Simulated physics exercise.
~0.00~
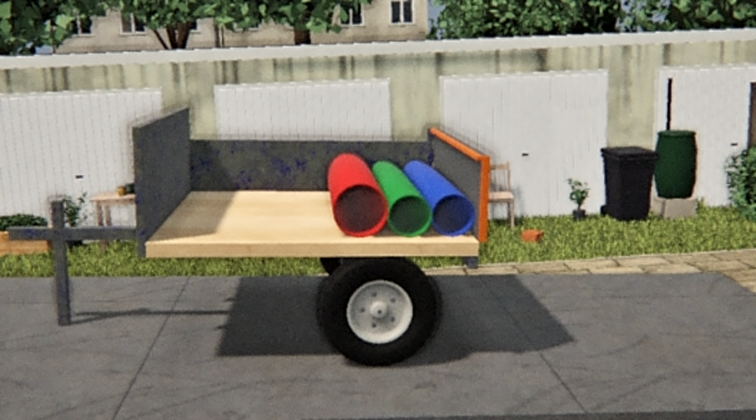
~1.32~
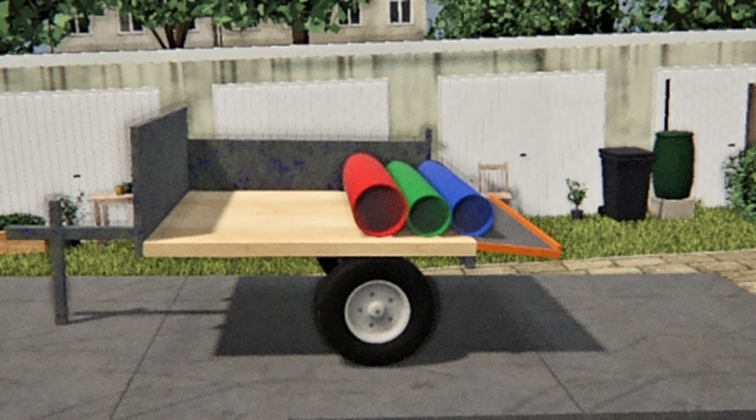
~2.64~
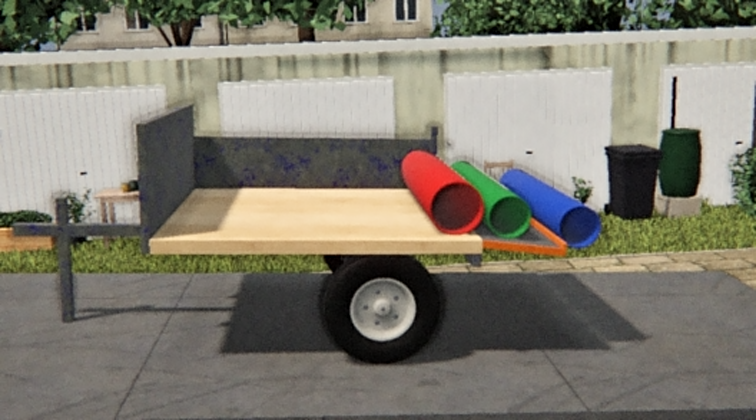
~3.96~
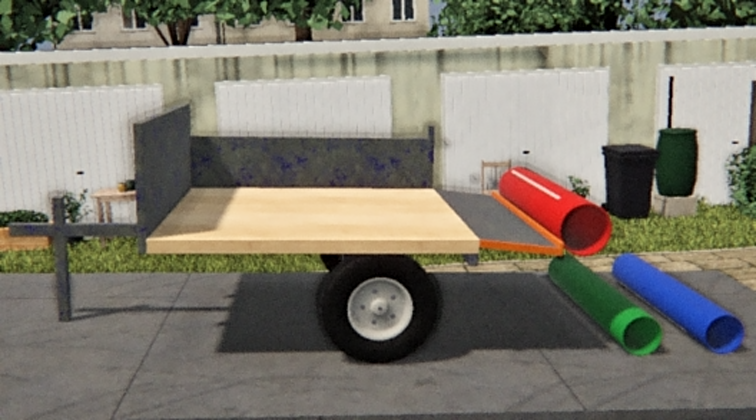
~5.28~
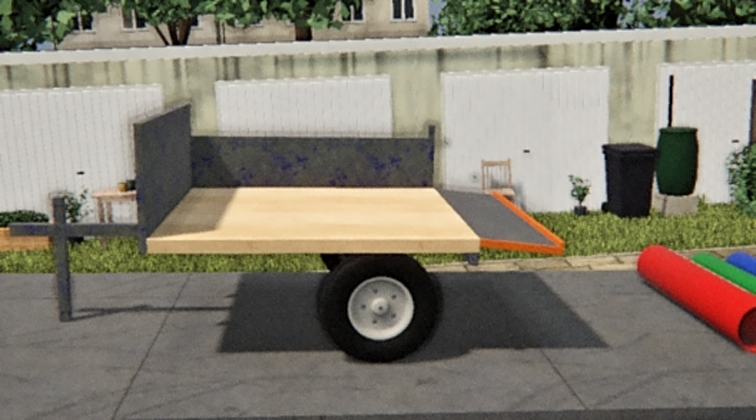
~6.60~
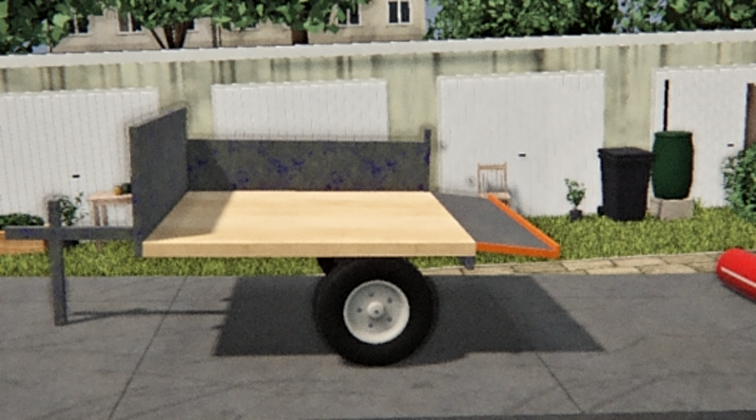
On a paved strip before a pale wall with white panels, grass and dark bins, a small trailer with a wooden bed and grey boards is seen from the side. Red, green and blue pipes lie side by side, left to right, against its upright, orange-edged tailgate at the right. The tailgate swings down to the right, and the pipes roll after it. Blue crosses the gate first, then green, and both drop to the ground before red tips off the edge. All three roll away right, leaving the trailer empty and only red's end showing at the far right.
